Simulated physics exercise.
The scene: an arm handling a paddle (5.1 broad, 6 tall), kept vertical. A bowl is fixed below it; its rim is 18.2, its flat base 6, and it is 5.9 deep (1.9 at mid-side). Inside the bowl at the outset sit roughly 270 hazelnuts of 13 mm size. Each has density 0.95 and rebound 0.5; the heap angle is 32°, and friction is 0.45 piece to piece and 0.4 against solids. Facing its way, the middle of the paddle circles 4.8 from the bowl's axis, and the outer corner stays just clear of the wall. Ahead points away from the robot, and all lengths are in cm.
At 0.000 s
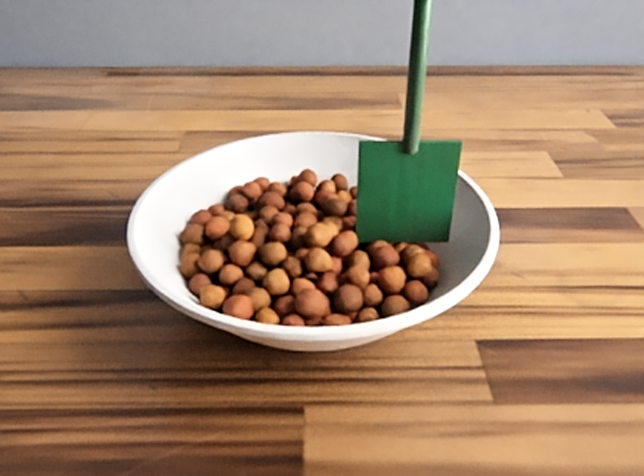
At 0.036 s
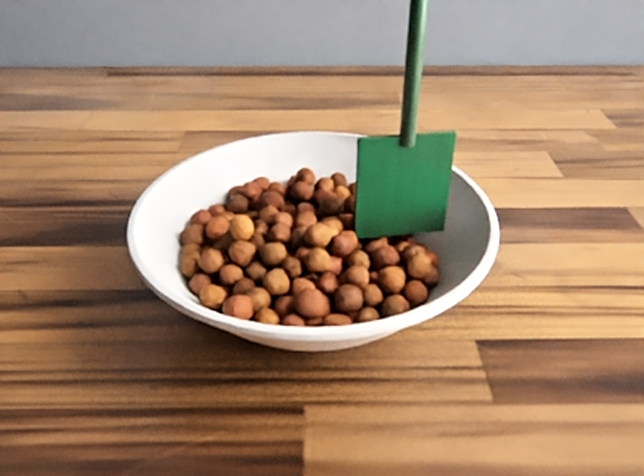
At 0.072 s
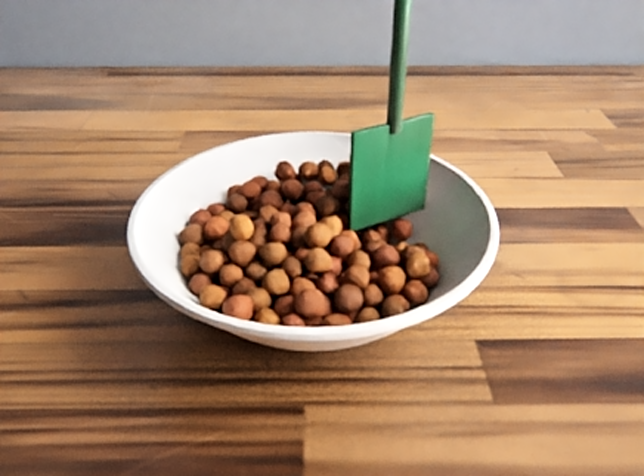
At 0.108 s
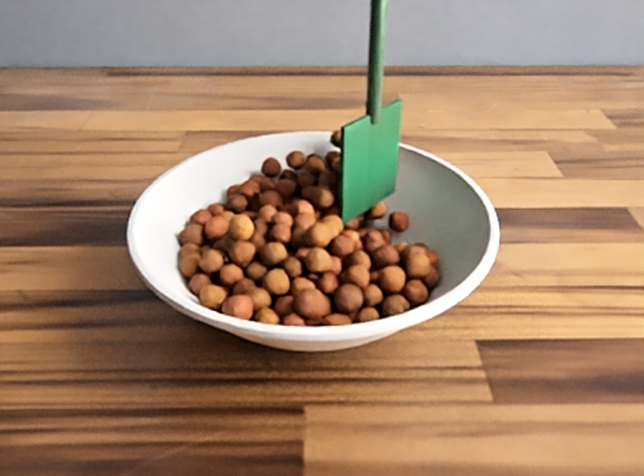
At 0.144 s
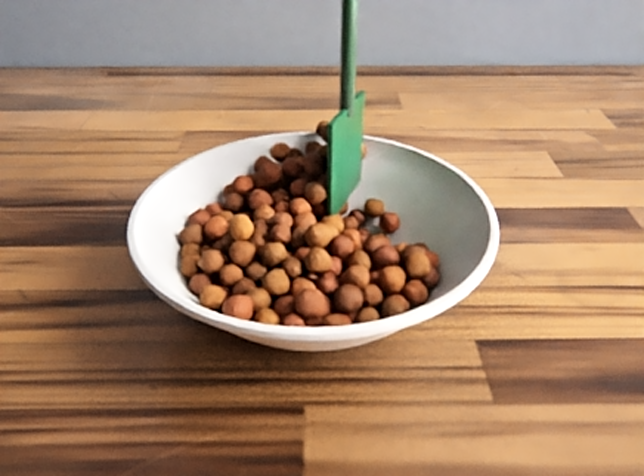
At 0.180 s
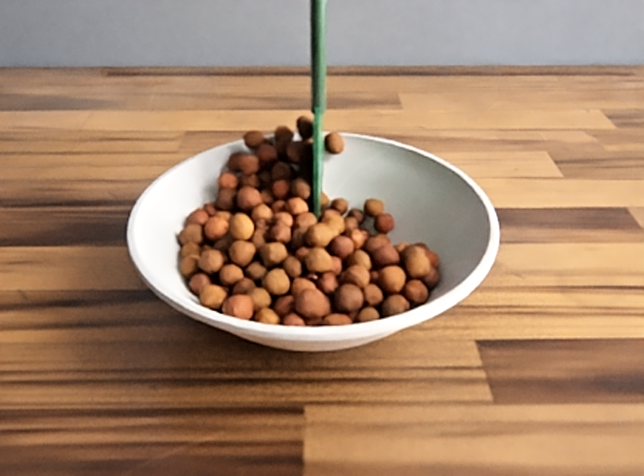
A green square paddle on a thin upright handle sweeps leftward through the back of a wide white bowl, turning until its blade is edge-on. The bowl, filled with round brown and tan nuts, sits on a striped wooden tabletop before a plain grey wall, seen from slightly above by a still camera. As the blade moves, it pushes nuts into a rising mound at the back left.
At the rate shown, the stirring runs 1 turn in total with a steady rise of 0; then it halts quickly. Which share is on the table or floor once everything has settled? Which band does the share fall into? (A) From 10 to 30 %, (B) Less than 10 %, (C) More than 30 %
A.
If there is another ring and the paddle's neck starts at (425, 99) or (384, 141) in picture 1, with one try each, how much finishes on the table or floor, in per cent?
Around 15 per cent on the first try, around 25 per cent on the second.
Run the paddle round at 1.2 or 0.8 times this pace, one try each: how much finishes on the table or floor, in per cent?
Estimates in order: Some 25 % and some 20 %.
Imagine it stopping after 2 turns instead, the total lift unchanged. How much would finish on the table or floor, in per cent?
Estimate: About 35 percent.
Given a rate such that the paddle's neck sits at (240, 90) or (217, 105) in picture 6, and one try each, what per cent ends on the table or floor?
Around 35 and 40 percent, in that order.
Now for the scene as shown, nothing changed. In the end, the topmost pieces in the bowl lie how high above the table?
Around 6.5 cm above the table.
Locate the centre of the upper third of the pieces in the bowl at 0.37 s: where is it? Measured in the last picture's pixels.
Upper-third centre: Approx. (251, 262) px.
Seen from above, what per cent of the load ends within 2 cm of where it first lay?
Around 45 in a hundred.
By 0.37 s, 192° round, highest piece 9 above the table; 252 in the bowl, 6 on the table or floor, 11 in flight or on the tool.
By 0.57 s, 297° round, highest piece 9 above the table; 228 in the bowl, 32 on the table or floor, 9 in flight or on the tool.
By 0.87 s, 0° round, highest piece 6 above the table; 215 in the bowl, 54 on the table or floor.
By 1.57 s, 0° round, highest piece 6 above the table; 215 in the bowl, 54 on the table or floor.
Final count, 215 in the bowl, 54 on the table or floor. That is 20 % on the table or floor.
